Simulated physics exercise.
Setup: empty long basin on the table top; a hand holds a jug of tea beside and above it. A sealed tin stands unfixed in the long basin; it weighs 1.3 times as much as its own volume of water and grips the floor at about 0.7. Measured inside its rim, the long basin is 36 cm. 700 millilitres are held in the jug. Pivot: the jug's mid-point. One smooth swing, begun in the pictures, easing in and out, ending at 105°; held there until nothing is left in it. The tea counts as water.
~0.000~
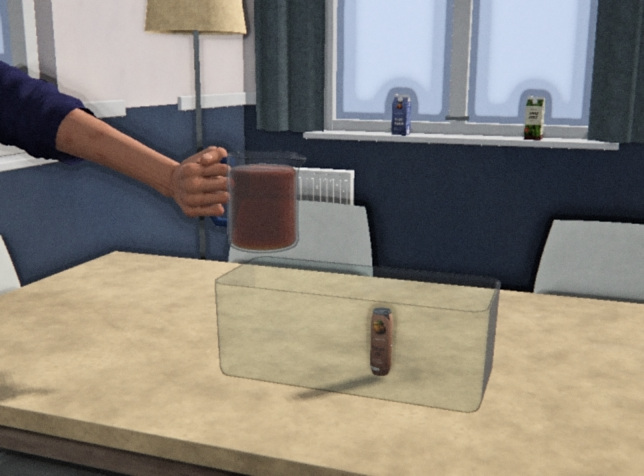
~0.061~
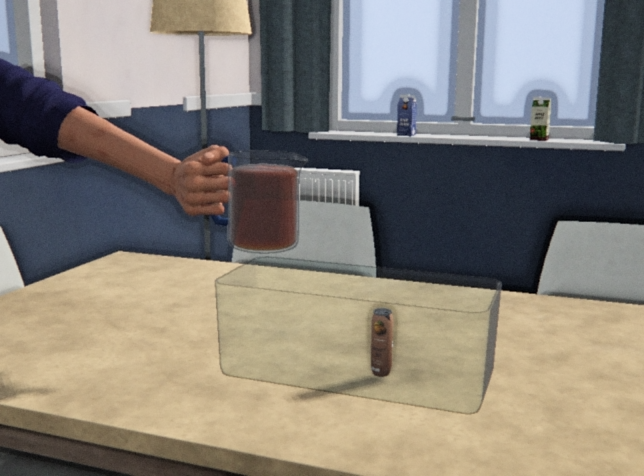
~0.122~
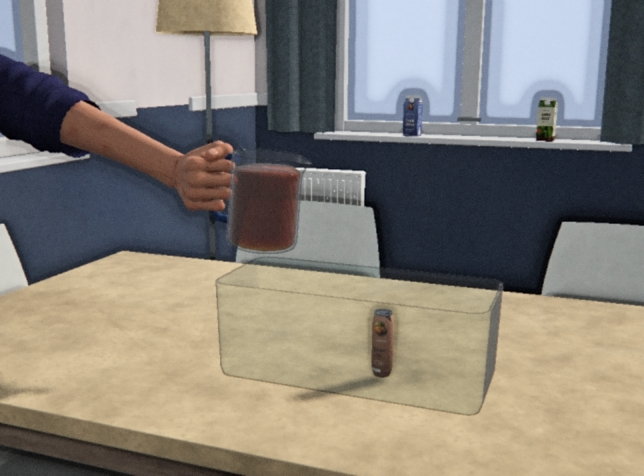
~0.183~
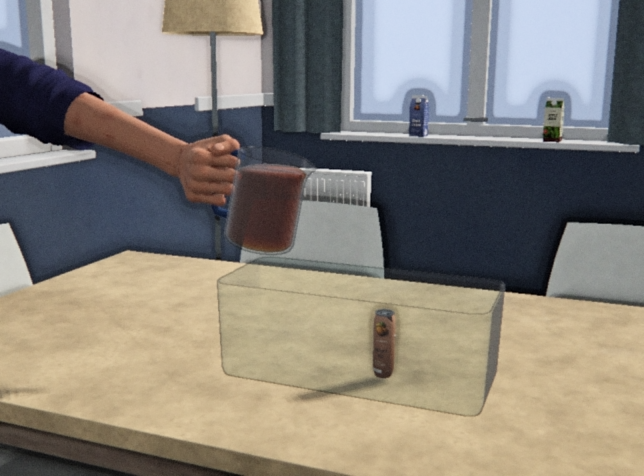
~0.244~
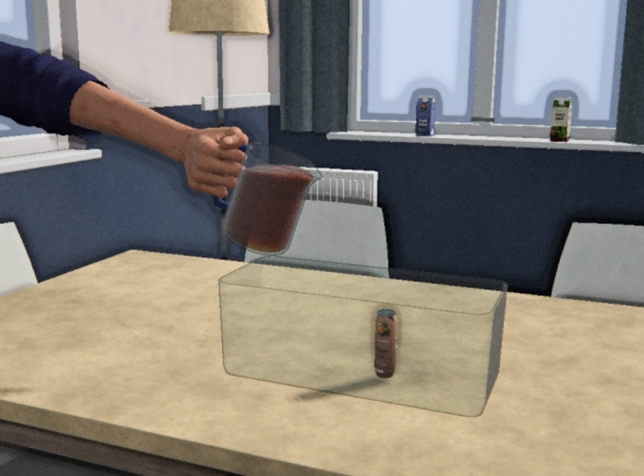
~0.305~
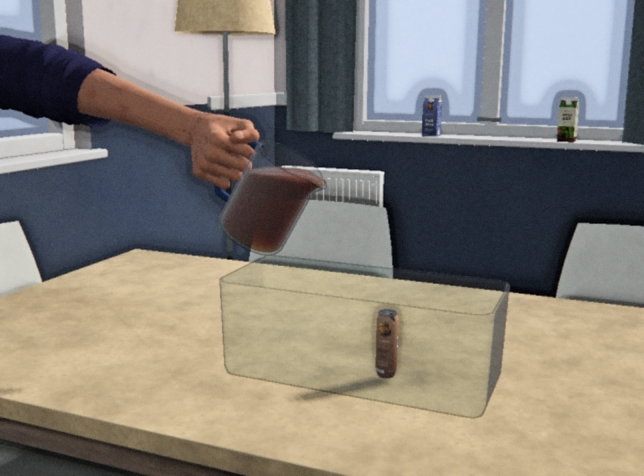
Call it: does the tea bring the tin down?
Call: Brought down.
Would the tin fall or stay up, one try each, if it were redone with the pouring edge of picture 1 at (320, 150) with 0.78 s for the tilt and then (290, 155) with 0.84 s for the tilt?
Trial 1 - tin tips; trial 2 - tin stays standing.
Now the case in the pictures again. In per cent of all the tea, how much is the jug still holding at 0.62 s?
About 68 per cent.
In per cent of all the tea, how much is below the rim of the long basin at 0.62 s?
Estimate - around 16 in a hundred parts.
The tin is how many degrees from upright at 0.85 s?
It sits at roughly 10°.
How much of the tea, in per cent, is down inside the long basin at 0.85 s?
I reckon close to 66 per cent.
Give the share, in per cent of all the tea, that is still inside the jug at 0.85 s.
22 per cent or so.
After 0.62 s the tilt is 87° and 69 per cent is still to pour; the tin stands where it began.
After 0.85 s the tilt is 105° and 22 per cent is still to pour; the tin leans 8°.
After 1.09 s the tilt is 105° and 4 per cent is still to pour; the tin leans 26°.
After 1.35 s the tilt is 105° and 0 per cent is still to pour; the tin lies on its side.
In the end the tin lies on its side.
